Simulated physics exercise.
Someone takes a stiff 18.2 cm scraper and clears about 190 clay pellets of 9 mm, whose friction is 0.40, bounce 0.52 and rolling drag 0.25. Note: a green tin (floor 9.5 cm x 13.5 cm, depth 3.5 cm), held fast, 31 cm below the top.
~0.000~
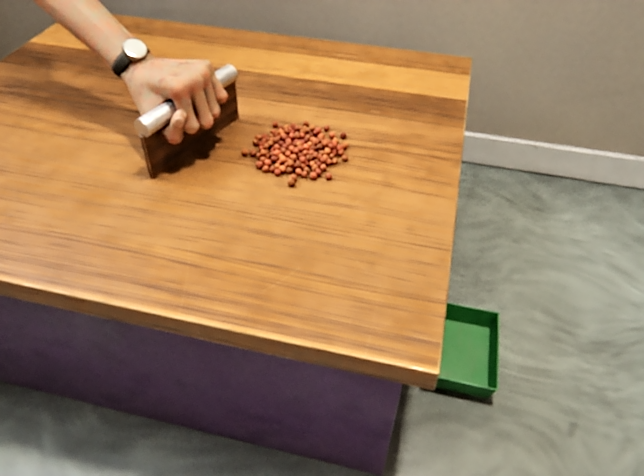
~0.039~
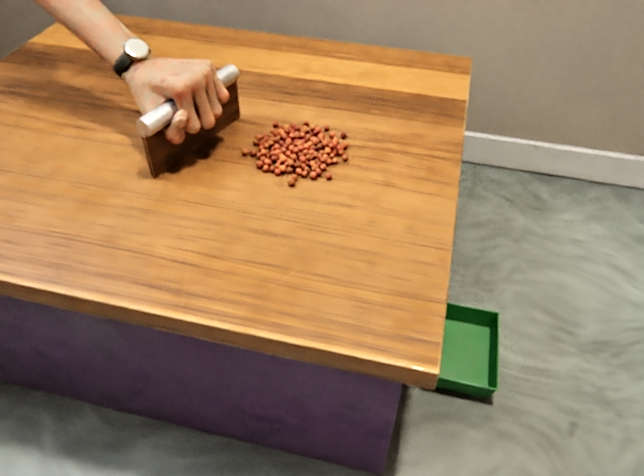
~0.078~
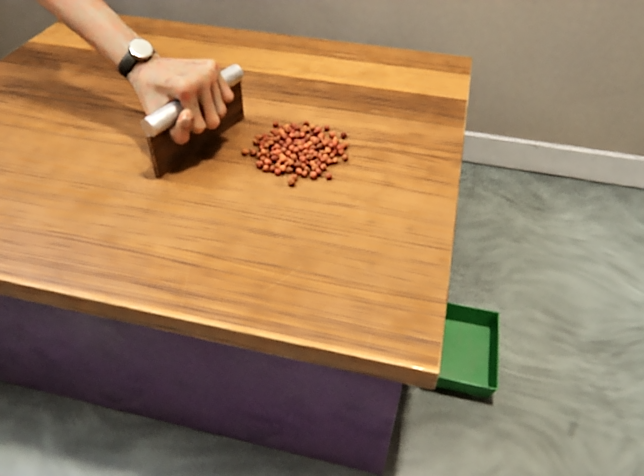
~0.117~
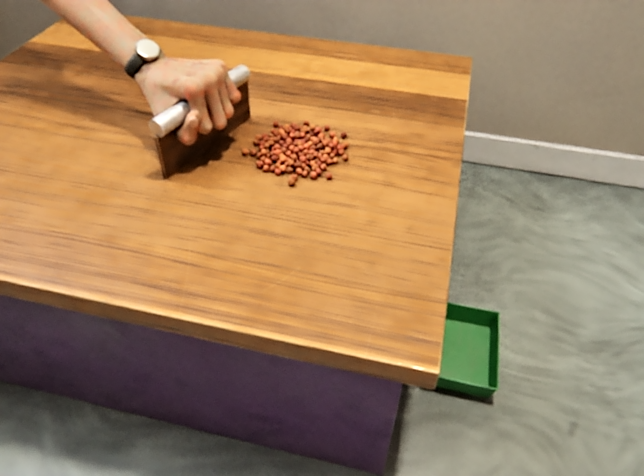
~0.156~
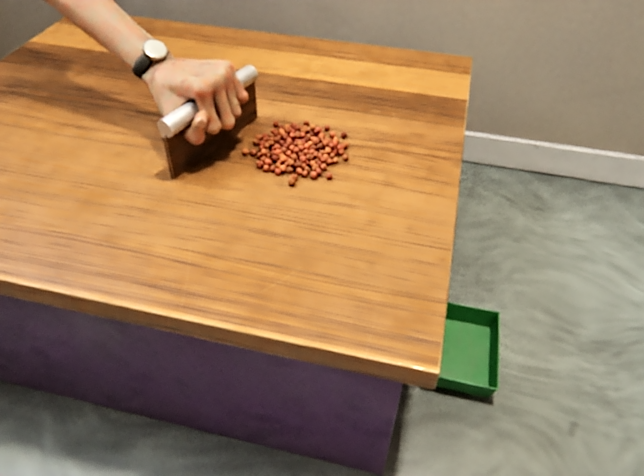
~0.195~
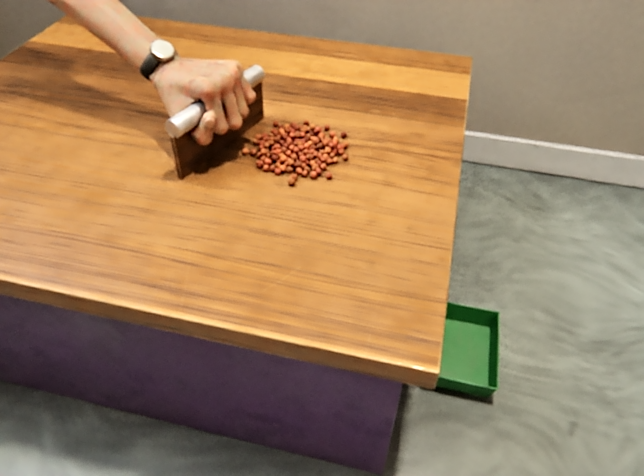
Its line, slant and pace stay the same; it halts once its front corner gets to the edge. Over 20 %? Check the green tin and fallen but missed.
Green tin: No; missed: Yes.
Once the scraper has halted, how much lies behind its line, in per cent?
20 %.
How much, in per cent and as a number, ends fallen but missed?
Result: Around 25 per cent.
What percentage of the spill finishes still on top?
About 65 percent.
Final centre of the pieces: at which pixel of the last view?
Near pixel (448, 178).
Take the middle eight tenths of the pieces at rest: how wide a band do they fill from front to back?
Roughly 16 cm from front to back.
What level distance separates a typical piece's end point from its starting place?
About 24 cm.
After 0.68 s, scraper 17 cm from its start, spill 13 cm wide; still on top 100 %.
After 1.17 s, scraper 29 cm from its start, spill 17 cm wide; still on top 100 %.
After 1.59 s, scraper 34 cm from its start, spill 19 cm wide; green tin 5 %, off the edge, not caught 30 %, still on top 65 %.
In the end, at 2.5 s, green tin 10 %, fallen but missed 25 %, still on top 65 %.
